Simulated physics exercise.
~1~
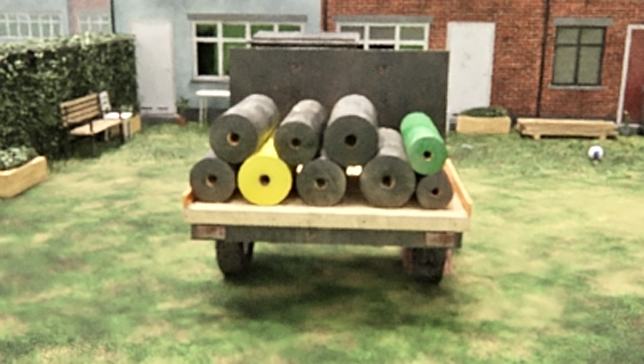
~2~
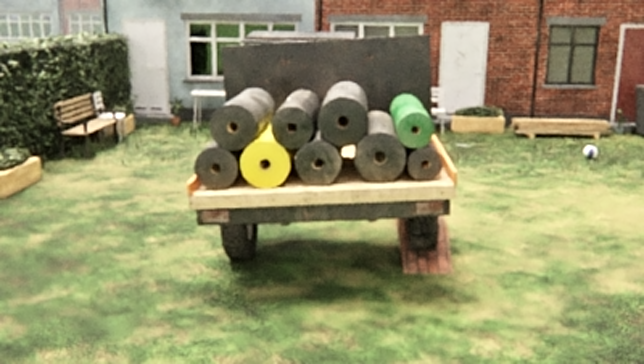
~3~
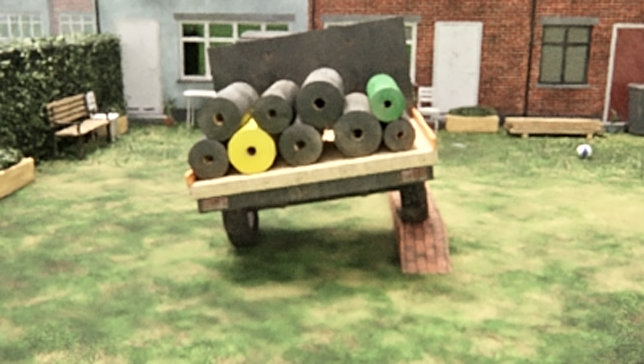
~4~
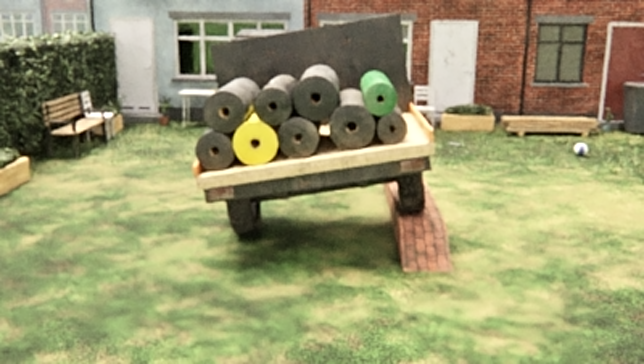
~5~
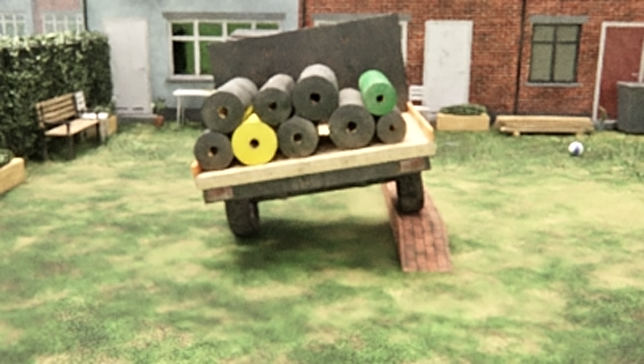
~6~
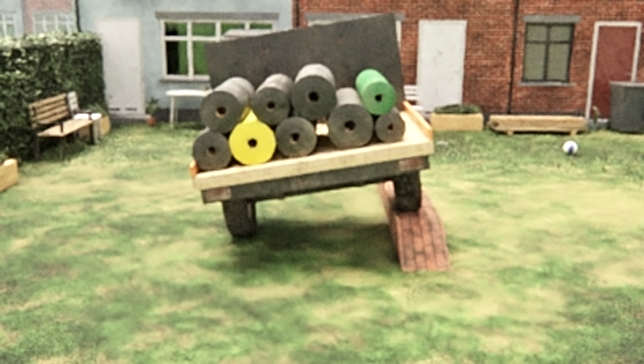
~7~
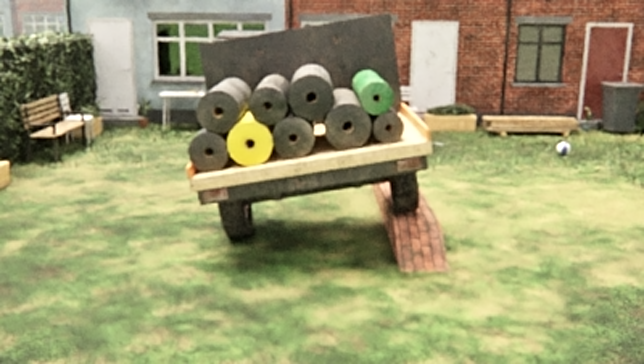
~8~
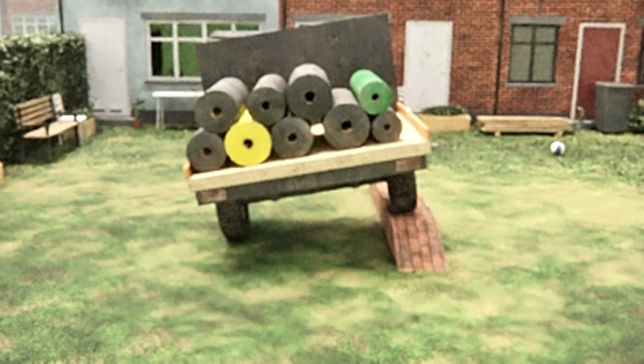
A flat farm trailer stacked with dark rolls, plus one yellow and one green, rolled away across a lawn until its right wheel climbed a brick-patterned ramp, tipping it to the left, and it stayed tilted there with every roll still aboard.
